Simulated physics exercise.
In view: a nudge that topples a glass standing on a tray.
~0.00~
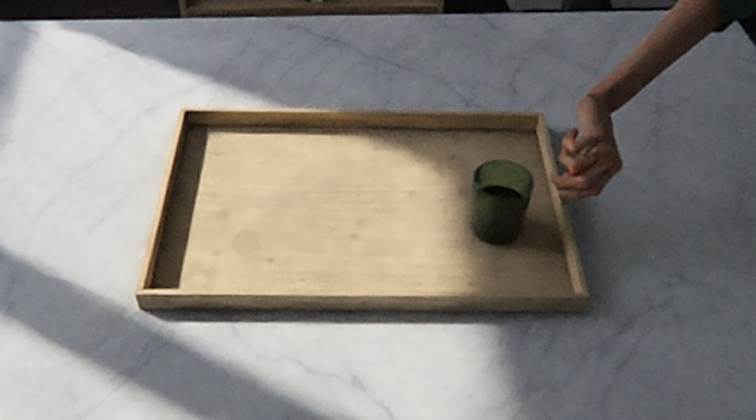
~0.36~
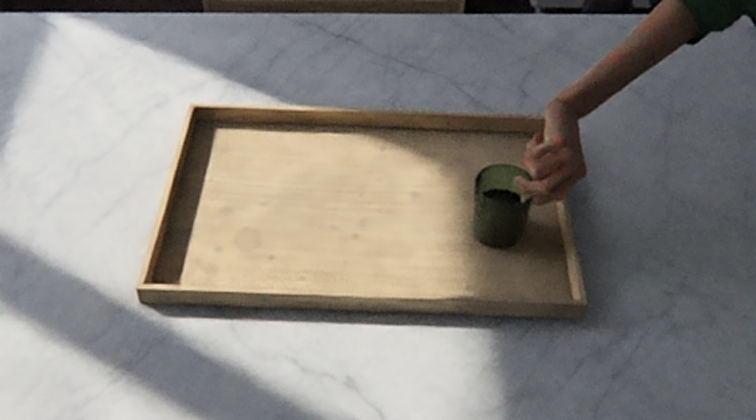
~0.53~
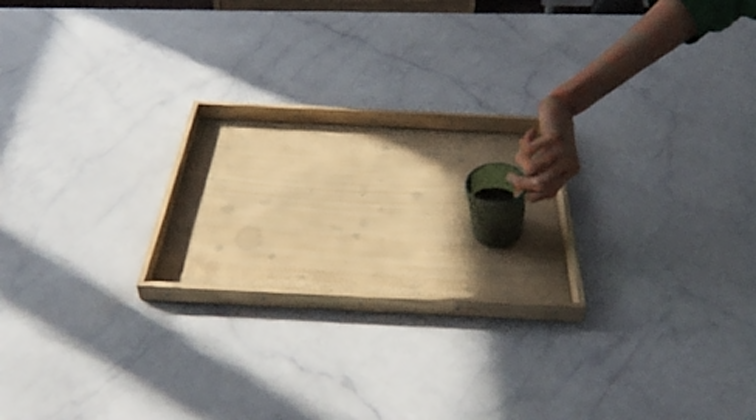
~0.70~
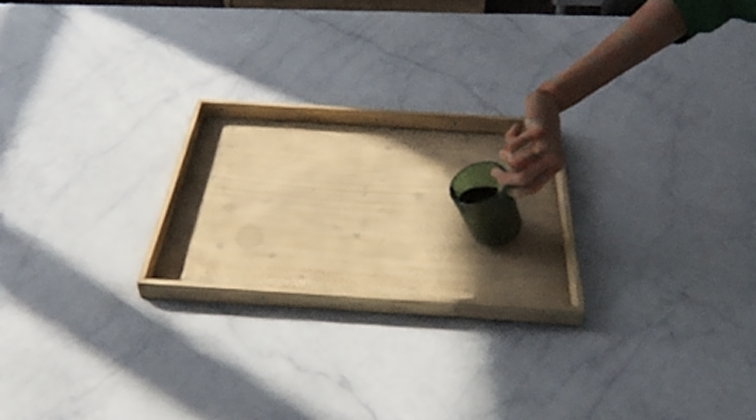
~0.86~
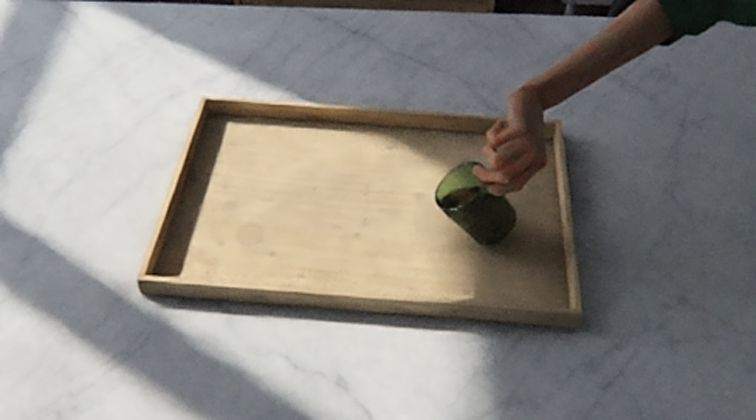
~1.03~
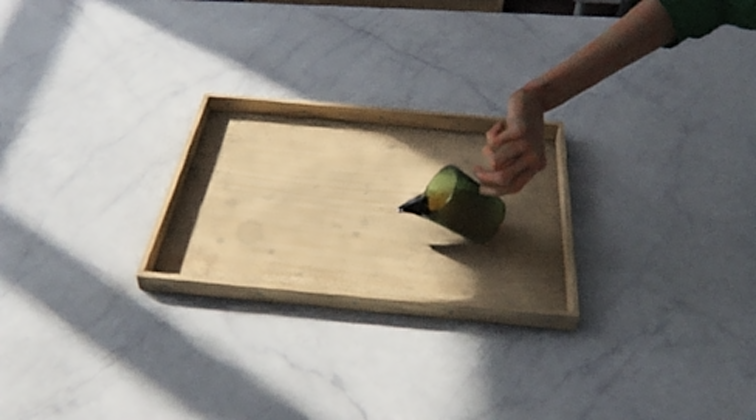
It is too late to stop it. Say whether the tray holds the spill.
The spill stays in the tray.
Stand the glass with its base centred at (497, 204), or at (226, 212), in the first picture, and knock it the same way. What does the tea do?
In the first try it keeps within the tray; in the second it wets the top as well.
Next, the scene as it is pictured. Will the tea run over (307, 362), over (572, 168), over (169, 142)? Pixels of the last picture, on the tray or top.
The first is not reached; the next not reached; the last clear of it.
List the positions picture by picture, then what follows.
In the first picture, it stands upright; glass (500, 202) about half full; tray (374, 291).
In the second picture, the hand pushes it; glass about half full, surface at (501, 207).
In the third picture, the hand pushes it; glass (497, 205) about half full.
In the fourth picture, the hand pushes it; glass (488, 204) tipped 25°; tray (369, 292).
In the fifth picture, the hand pushes it; glass (476, 204) tipped 40°.
In the sixth picture, it is falling; glass (463, 206) tipped 55°.
After 1.6 s, the glass lies in the tray; the puddle covers about as much as a plate; all of it is inside the rim.
After 2.3 s, the puddle covers about as much as a tray; all of it is inside the rim.
After 3.6 s, the puddle covers about as much as a tray; all of it is inside the rim.
